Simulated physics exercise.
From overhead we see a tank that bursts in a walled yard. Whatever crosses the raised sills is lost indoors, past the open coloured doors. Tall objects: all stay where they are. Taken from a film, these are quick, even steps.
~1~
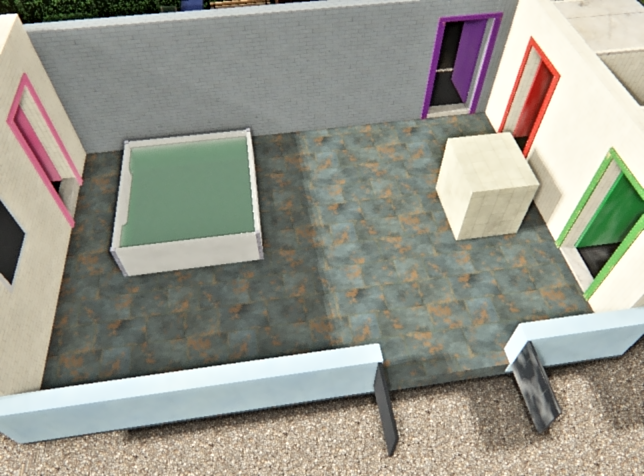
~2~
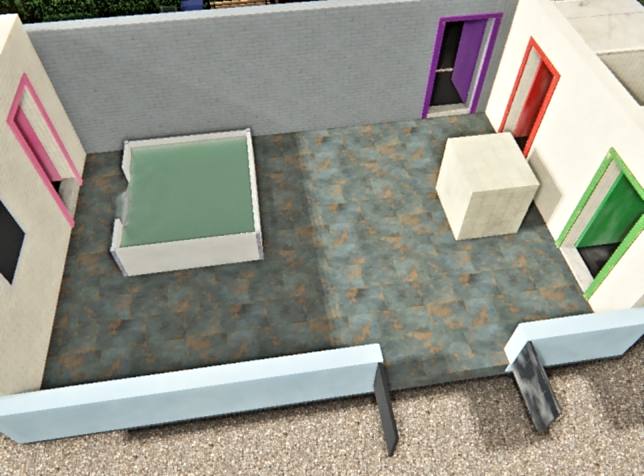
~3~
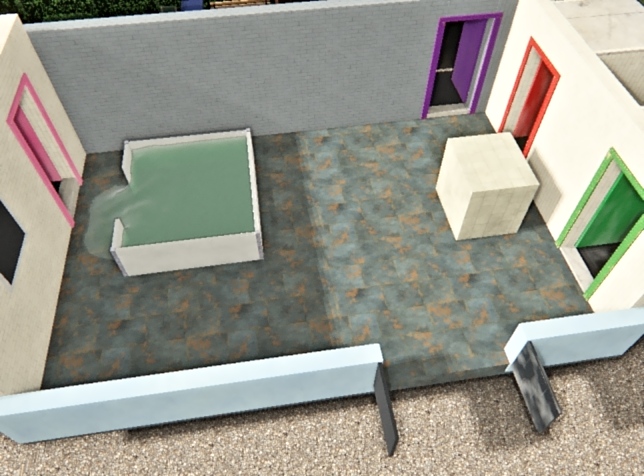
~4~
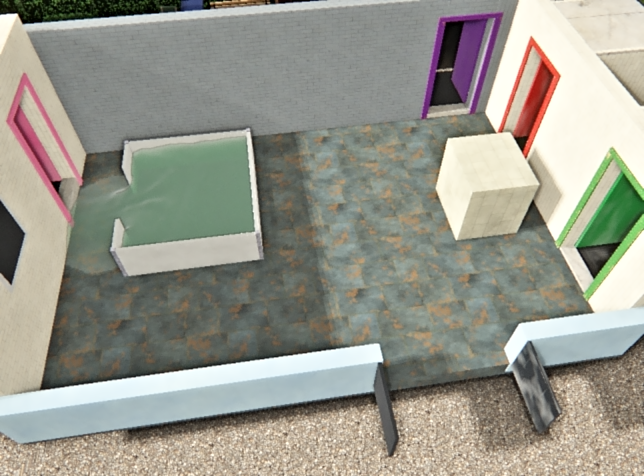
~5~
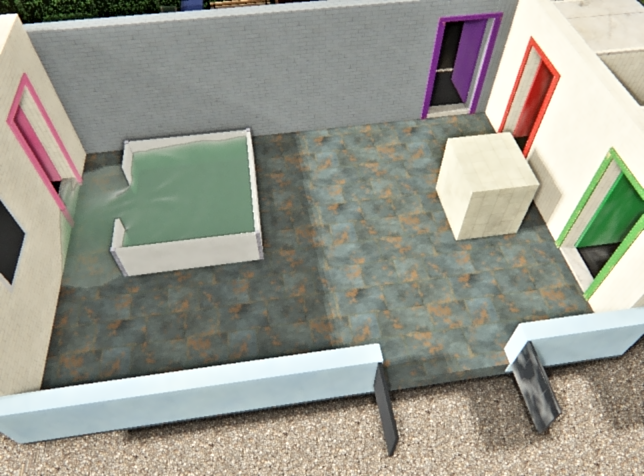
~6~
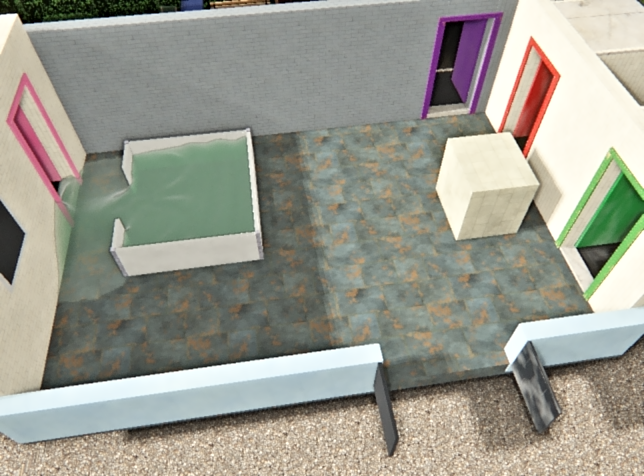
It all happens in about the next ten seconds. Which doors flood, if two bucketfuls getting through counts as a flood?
The purple door does not flood; the green door floods; the pink door floods; the red door floods.
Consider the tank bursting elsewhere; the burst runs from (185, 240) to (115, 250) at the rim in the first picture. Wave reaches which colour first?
The pink one comes first.
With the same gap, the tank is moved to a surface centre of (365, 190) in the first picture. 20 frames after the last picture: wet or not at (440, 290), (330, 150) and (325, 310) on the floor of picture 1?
In the order asked: Not reached, not reached, not reached.
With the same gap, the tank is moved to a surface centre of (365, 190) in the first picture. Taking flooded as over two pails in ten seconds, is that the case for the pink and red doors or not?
Log: Pink misses the mark; red misses the mark.
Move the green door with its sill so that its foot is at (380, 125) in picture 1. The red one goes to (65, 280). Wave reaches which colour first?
It's the door marked pink.
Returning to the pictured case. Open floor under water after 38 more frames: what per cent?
About 90 per cent.
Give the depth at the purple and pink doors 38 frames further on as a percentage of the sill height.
In order: Roughly 30 % and 80 %.
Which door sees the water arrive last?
Answer - the door marked green.
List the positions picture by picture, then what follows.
Still water in the tank at (188, 188), in the first frame.
Water pours out at (131, 211) and has run to a hidden place, in the second frame.
The front is at (102, 195), out from the gap at (132, 212), in the third frame.
Water pours out at (132, 212) and has run to (79, 193), in the fourth frame.
The front is at (62, 281), out from the gap at (131, 211), in the fifth frame.
Water pours out at (131, 211) and has run to (59, 297), in the sixth frame.
A moment on, water covers 10 % of the floor; the purple door not reached, the green door not reached, the pink door over two buckets in, the red door not reached.
Next, water covers 25 % of the floor; the purple door not reached, the green door not reached, the pink door far over two buckets in, the red door not reached.
Then, water covers 40 % of the floor; the purple door not reached, the green door not reached, the pink door far over two buckets in, the red door not reached.
Later, water covers 90 % of the floor; the purple door wet at the sill, nothing in, the green door not reached, the pink door far over two buckets in, the red door under two buckets in.
In the end, water covers 100 % of the floor; the purple door wet at the sill, nothing in, the green door over two buckets in, the pink door far over two buckets in, the red door over two buckets in.
